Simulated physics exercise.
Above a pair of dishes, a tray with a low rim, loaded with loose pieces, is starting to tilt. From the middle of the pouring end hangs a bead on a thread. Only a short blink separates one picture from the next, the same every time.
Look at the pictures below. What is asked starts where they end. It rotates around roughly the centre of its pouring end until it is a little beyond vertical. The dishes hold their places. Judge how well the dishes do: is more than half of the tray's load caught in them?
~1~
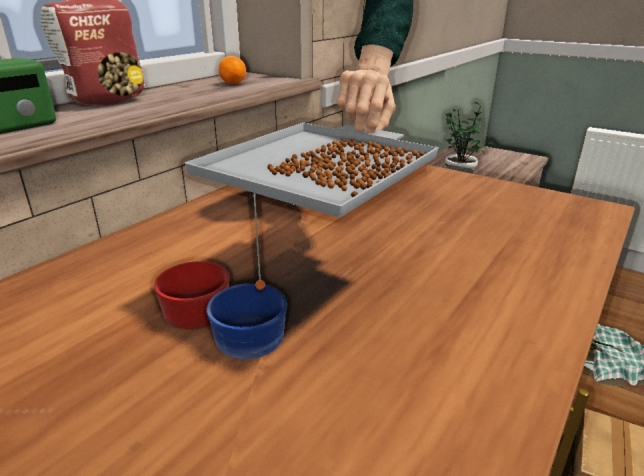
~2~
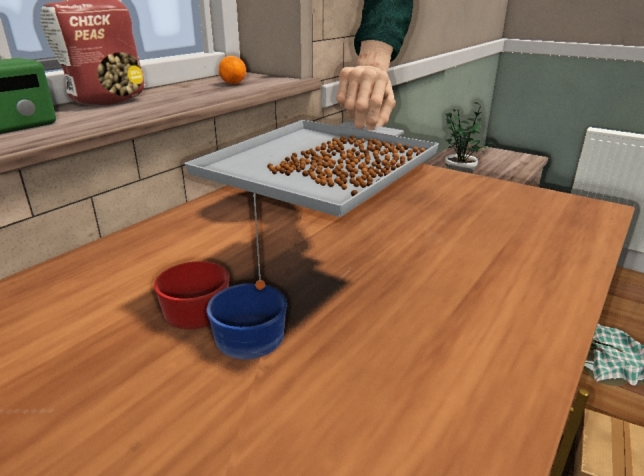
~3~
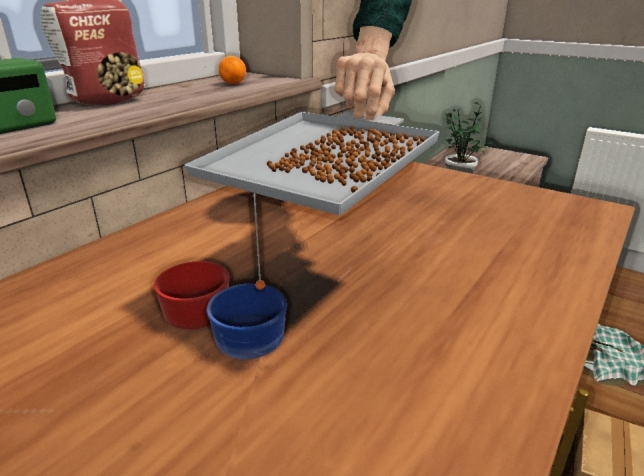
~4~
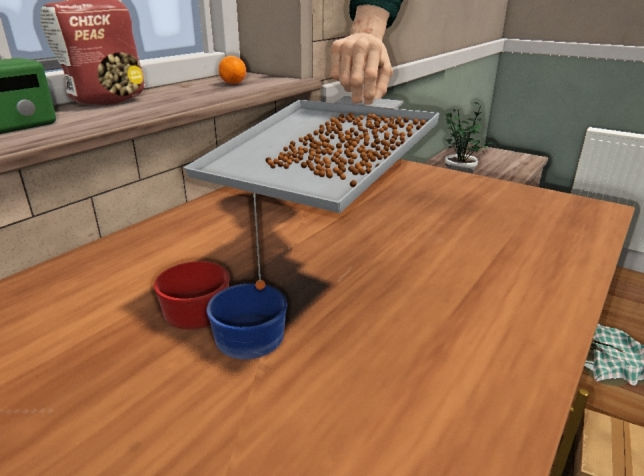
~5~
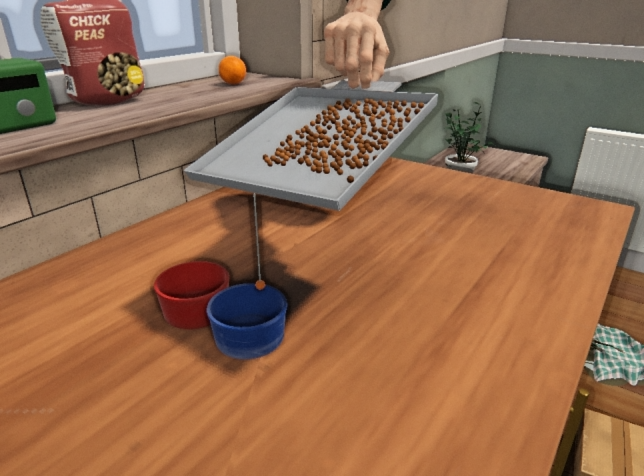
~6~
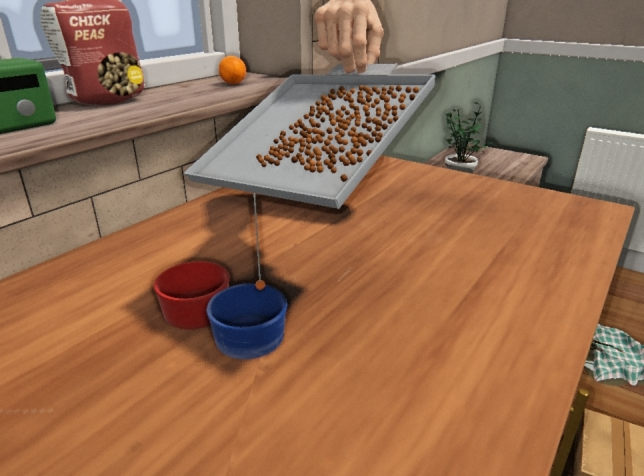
Yes, more than half is caught.
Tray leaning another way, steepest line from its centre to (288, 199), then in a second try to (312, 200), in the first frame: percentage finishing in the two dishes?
Shares: 0 %, then 0 %.
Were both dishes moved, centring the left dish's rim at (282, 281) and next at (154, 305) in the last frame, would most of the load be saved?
At place one a lesser share; at place two a lesser share.
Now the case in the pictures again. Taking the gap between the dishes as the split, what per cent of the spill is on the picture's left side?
I make it about 80 percent or so.
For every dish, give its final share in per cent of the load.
For the left dish 40 per cent, for the right dish 30.
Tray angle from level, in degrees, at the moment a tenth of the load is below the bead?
The tilt is near 70° by then.
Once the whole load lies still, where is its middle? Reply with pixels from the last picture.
Somewhere around (204, 314) in the last picture.
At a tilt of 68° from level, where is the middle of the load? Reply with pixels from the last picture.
Look close to (229, 188) in the last picture.
Just after the last frame, tray tipped steeply; roughly two thirds on the tray; just a few in the right dish; about a tenth in the left dish; about a tenth outside both; roughly a quarter in the air.
A moment on, tray tipped past a quarter turn; roughly a quarter on the tray; about a tenth in the right dish; about a tenth in the left dish; roughly a quarter outside both; roughly a third in the air.
Further on, tray tipped past a quarter turn; roughly a third in the right dish; roughly a third in the left dish; roughly a third outside both.
When it is over, tray tipped past a quarter turn; roughly a third in the right dish; roughly a third in the left dish; roughly a third outside both.
